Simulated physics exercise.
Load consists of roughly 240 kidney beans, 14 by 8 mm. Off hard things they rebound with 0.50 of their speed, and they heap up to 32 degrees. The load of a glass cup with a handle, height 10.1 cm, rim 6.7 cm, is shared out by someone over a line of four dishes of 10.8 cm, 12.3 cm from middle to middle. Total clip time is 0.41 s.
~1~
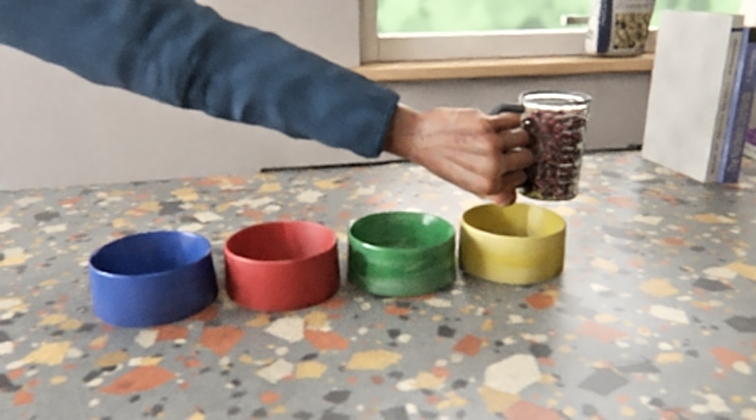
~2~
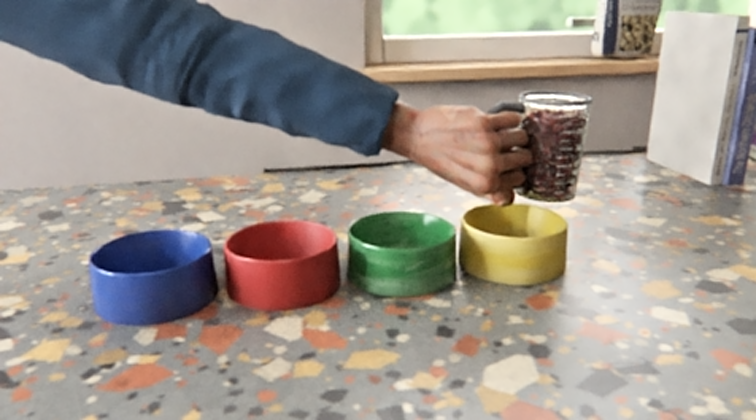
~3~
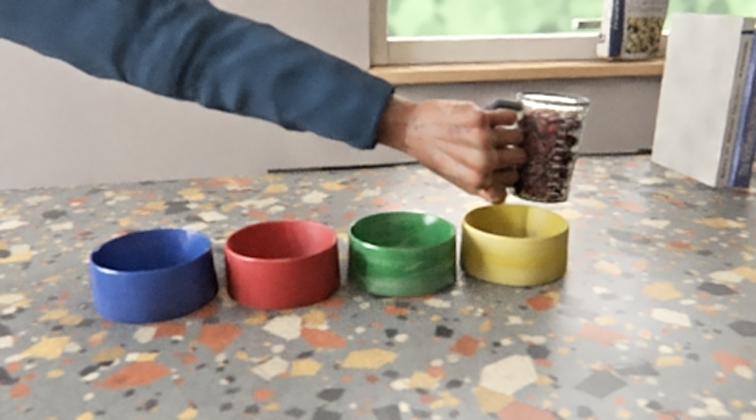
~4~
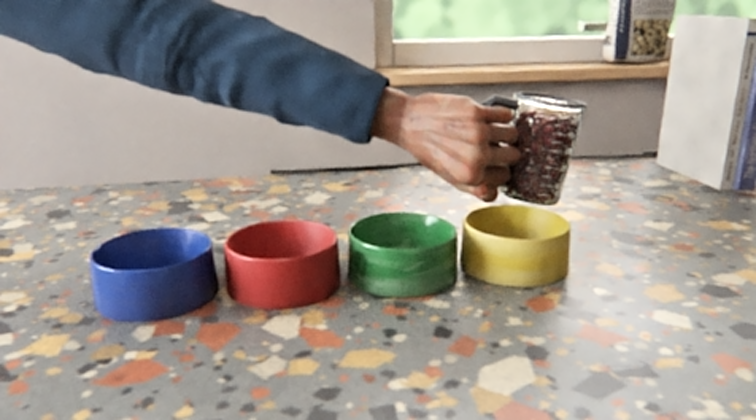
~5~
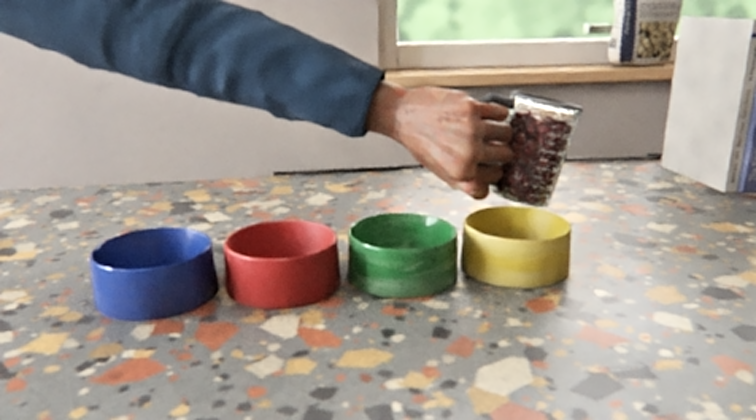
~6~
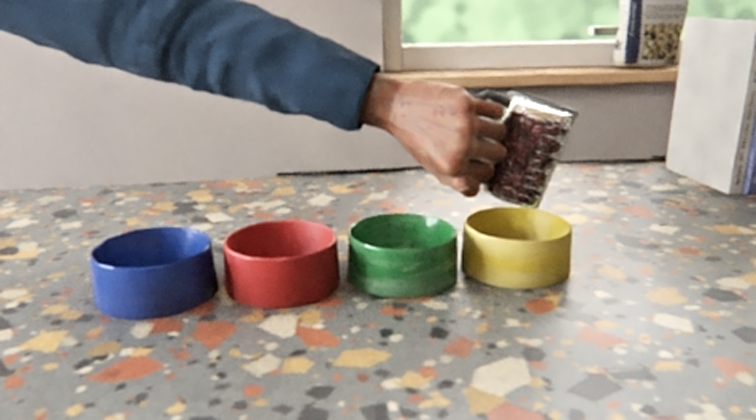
The video shows a hand holding a glass cup of dark red beans above the yellow dish at the right end of a row of four coloured dishes, slowly tilting it rightward while moving it slightly left.
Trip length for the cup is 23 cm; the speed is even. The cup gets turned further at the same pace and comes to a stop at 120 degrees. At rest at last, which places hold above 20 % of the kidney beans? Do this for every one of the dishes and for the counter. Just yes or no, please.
In short: Red no, blue no, green yes, yellow no, counter no.
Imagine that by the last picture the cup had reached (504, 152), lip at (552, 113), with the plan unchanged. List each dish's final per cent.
Then red 0, blue 0, green 100, and yellow 0.
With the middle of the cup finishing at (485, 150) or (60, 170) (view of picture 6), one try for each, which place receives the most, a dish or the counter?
Top receivers, in order: Yellow and green.
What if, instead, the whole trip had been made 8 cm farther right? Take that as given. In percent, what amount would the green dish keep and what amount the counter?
Result - green 10 / counter 40.
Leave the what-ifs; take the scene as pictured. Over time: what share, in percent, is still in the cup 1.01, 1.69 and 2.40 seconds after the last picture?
One after the other: 100, 90, 10 in a hundred.
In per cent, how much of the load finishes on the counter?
The share comes to some 0 percent.
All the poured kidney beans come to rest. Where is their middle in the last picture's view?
Centre at rest, approx.: (403, 256) px.
Then, 1.01 s after the last picture, tilt 64 degrees; cup holds 100 %.
Then, 1.69 s after the last picture, tilt 96 degrees; cup holds 90 %, green 5 %.
Then, 2.40 s after the last picture, tilt 120 degrees; cup holds 10 %, green 90 %.
In the end, red 0 %, blue 0 %, green 100 %, yellow 0 %, counter 0 %.
